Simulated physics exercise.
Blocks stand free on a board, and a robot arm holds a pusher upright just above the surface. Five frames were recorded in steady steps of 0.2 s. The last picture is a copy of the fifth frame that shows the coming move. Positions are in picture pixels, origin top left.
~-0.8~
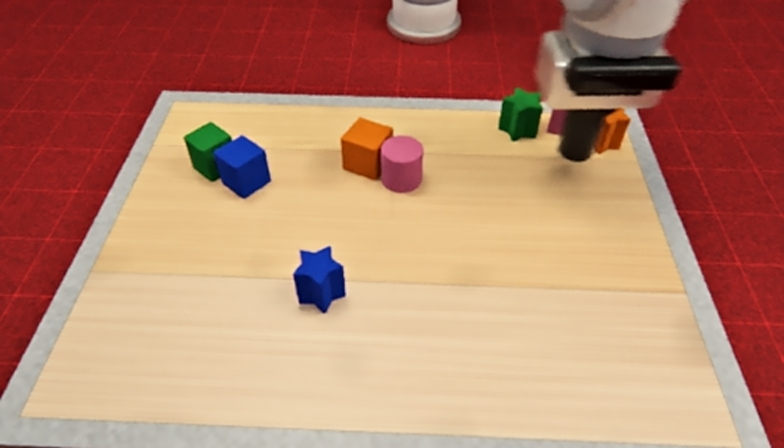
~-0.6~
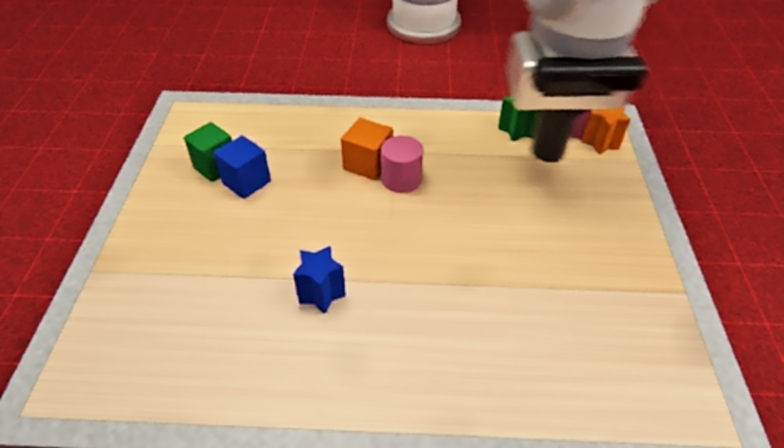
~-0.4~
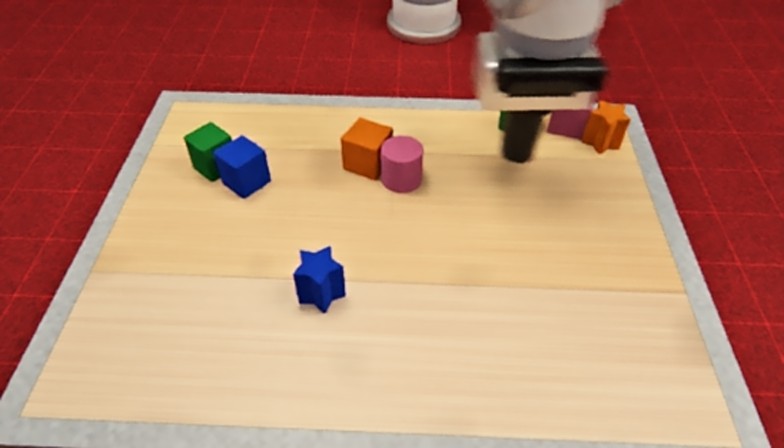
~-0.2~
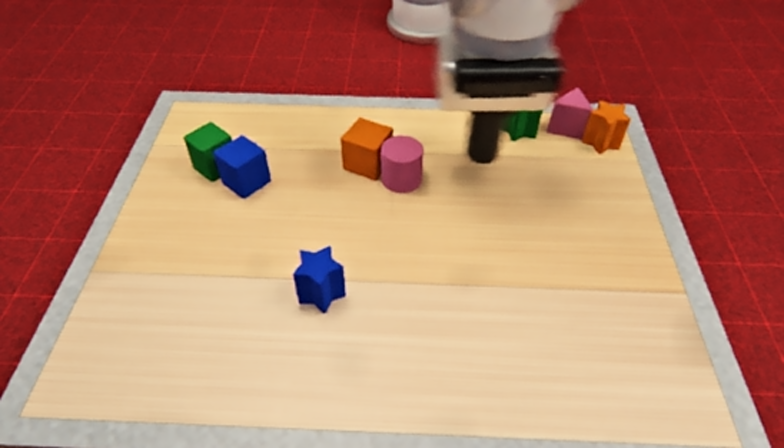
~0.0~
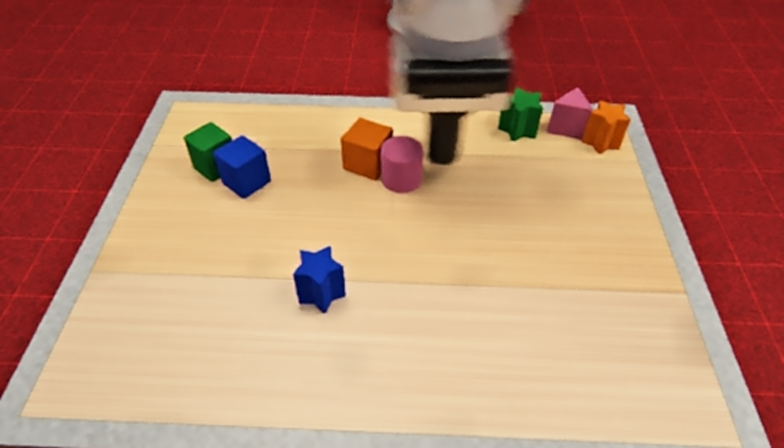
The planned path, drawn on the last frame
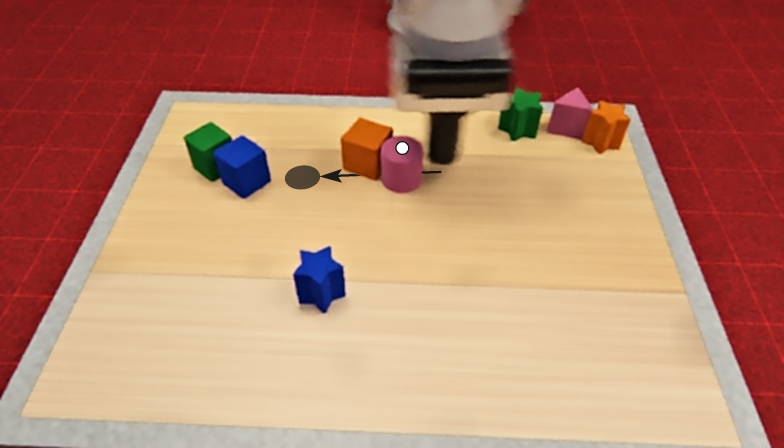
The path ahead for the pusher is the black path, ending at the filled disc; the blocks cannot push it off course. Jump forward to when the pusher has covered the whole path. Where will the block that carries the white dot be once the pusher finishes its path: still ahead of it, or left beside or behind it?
When the path is over, you would find the block that carries the white dot off to the side or behind the pusher.
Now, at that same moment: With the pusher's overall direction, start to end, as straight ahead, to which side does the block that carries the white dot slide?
The answer is left: Facing from the path's start to its end, that's where the block that carries the white dot shifts.
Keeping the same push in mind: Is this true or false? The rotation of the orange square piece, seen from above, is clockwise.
True.
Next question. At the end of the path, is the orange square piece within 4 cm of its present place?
That would be a no.
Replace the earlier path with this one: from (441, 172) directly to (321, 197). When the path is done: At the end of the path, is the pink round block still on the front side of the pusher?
It seems so.
The drawn path runs from (441, 172) to (303, 177); the dot is on the pink round block.
The first path, step by step. One third of the way, pusher at (394, 156); orange square piece at (353, 131), turned 35° clockwise; pink round block at (362, 158).
Two thirds of the way, pusher at (347, 157); orange square piece at (317, 124), turned 70° clockwise; pink round block at (330, 169).
At the end, pusher at (300, 159); green square piece not moved; blue square piece not moved; orange square piece at (299, 121), turned 130° clockwise; pink round block at (322, 172).
